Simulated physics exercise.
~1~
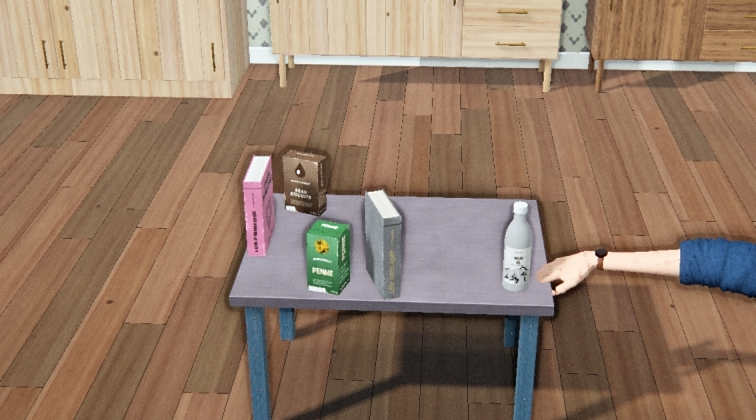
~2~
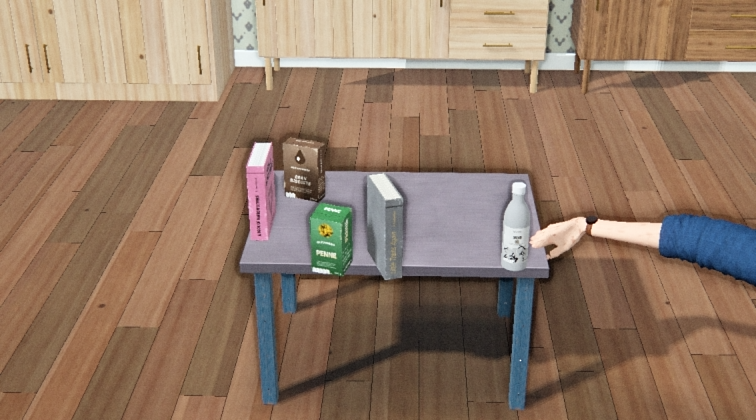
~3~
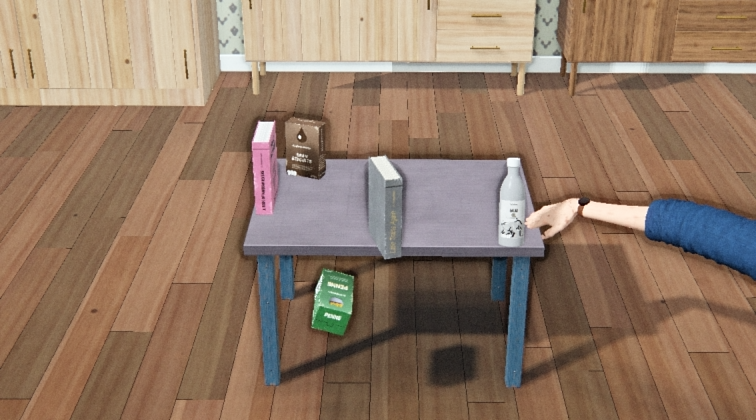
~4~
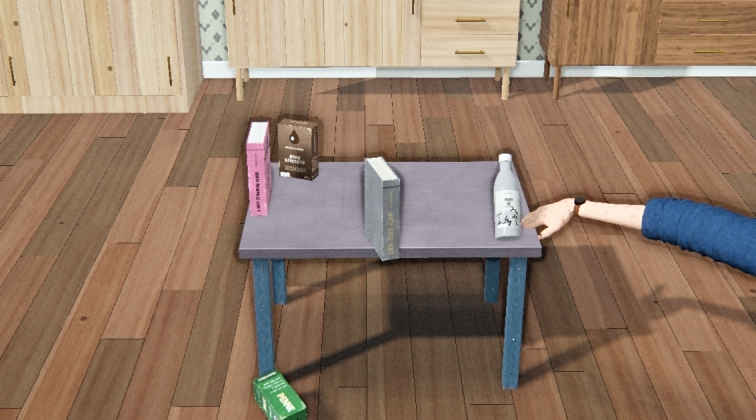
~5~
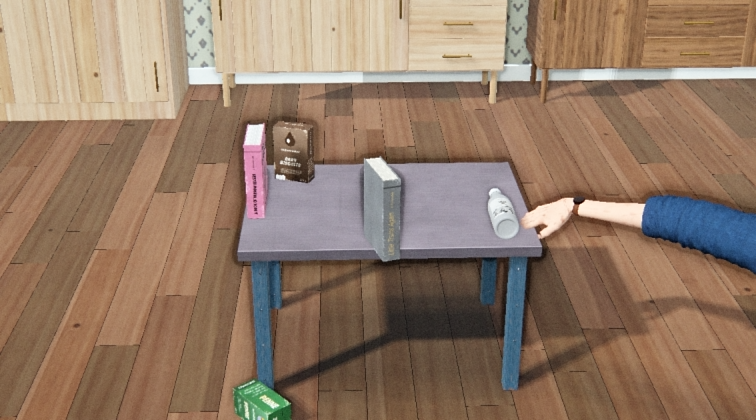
In a room with a brown plank floor and wooden cabinets behind, a small table with a greyish top and blue legs is seen from the front and above. A pink book and a brown packet stand at the left, a green carton near the front edge, a grey book in the middle and a white bottle at the right, beside an outstretched hand. The table shifts slightly away, and the green carton tumbles off the front to the floor. The bottle then tips over and ends lying on the tabletop, while both books and the packet remain upright.
